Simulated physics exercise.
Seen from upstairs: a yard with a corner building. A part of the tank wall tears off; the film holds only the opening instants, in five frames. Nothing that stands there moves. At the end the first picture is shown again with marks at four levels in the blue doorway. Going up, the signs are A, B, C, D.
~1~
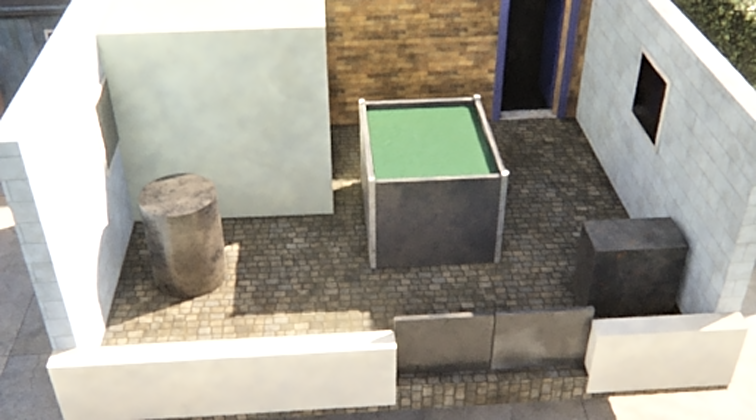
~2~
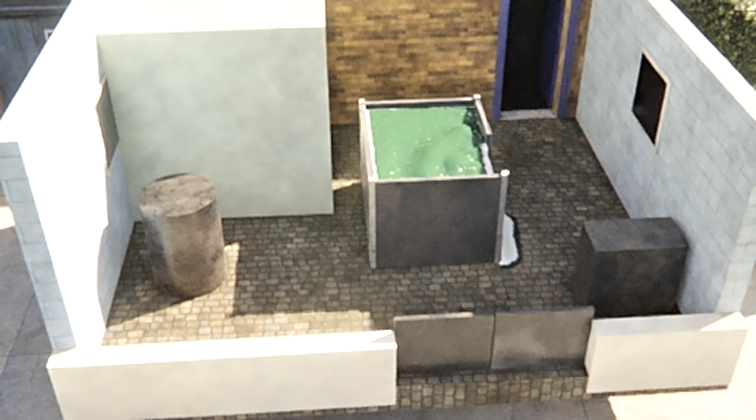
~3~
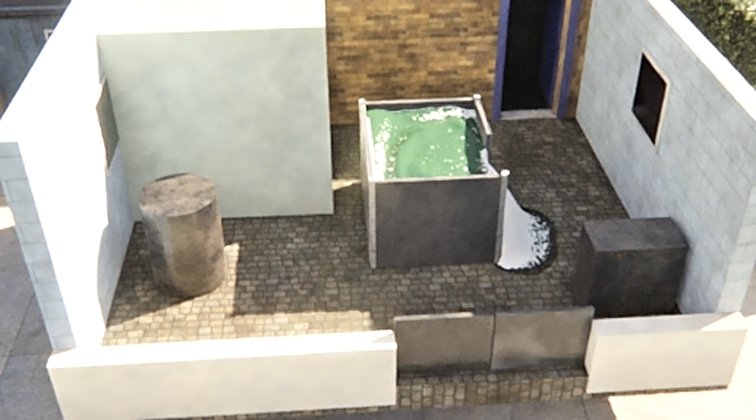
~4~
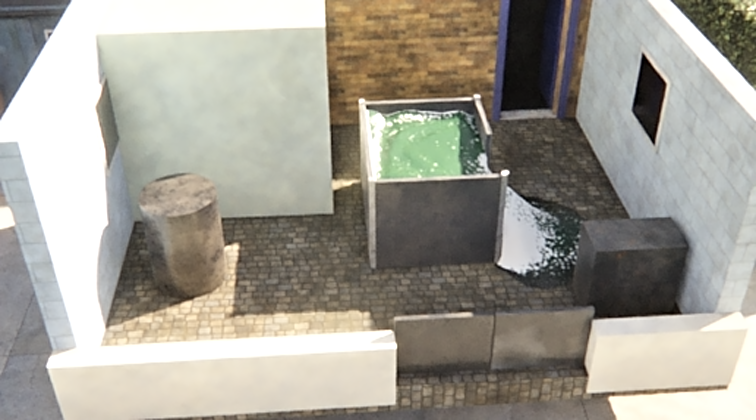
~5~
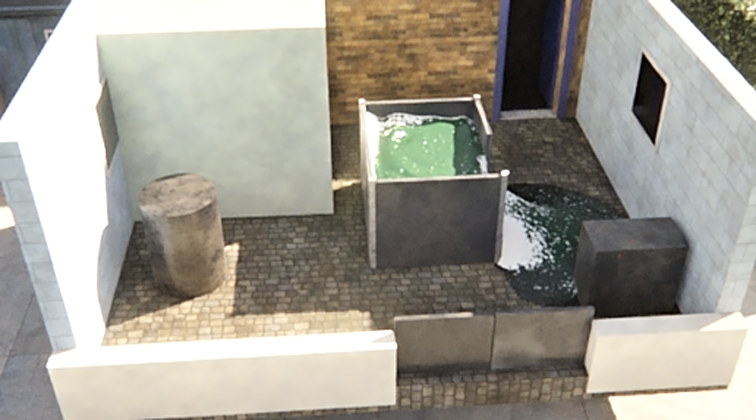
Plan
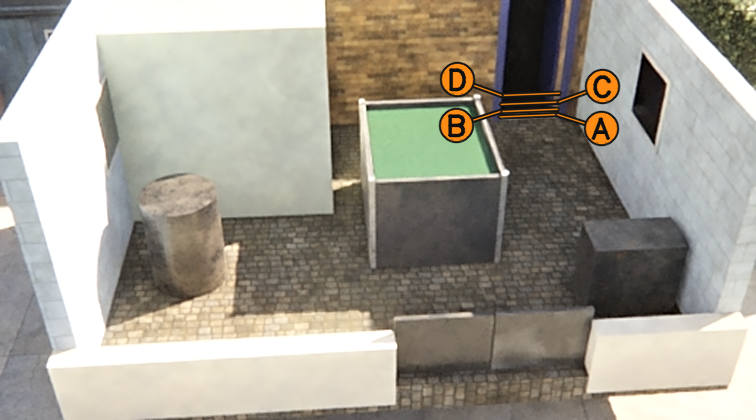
Square dark tank in a walled yard churning with green water as a foaming stream pours out and spreads rightward over paving.
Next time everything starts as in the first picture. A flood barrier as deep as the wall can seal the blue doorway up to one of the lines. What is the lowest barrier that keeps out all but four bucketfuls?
Go for D.
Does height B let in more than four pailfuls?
Yes, that goes wrong.
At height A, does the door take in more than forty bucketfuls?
Yes.
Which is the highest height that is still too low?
Height C.
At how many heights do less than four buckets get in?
One of the four.
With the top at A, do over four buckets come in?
Yes, it does.
In orange, A at (528, 115); B at (529, 110); C at (529, 103); D at (530, 94); from the bottom up A, B, C, D.
With A, dozens of bucketfuls pour in.
With B, dozens of bucketfuls pour in.
With C, about 10 bucketfuls get in.
With D, a splash gets over, under a bucket.
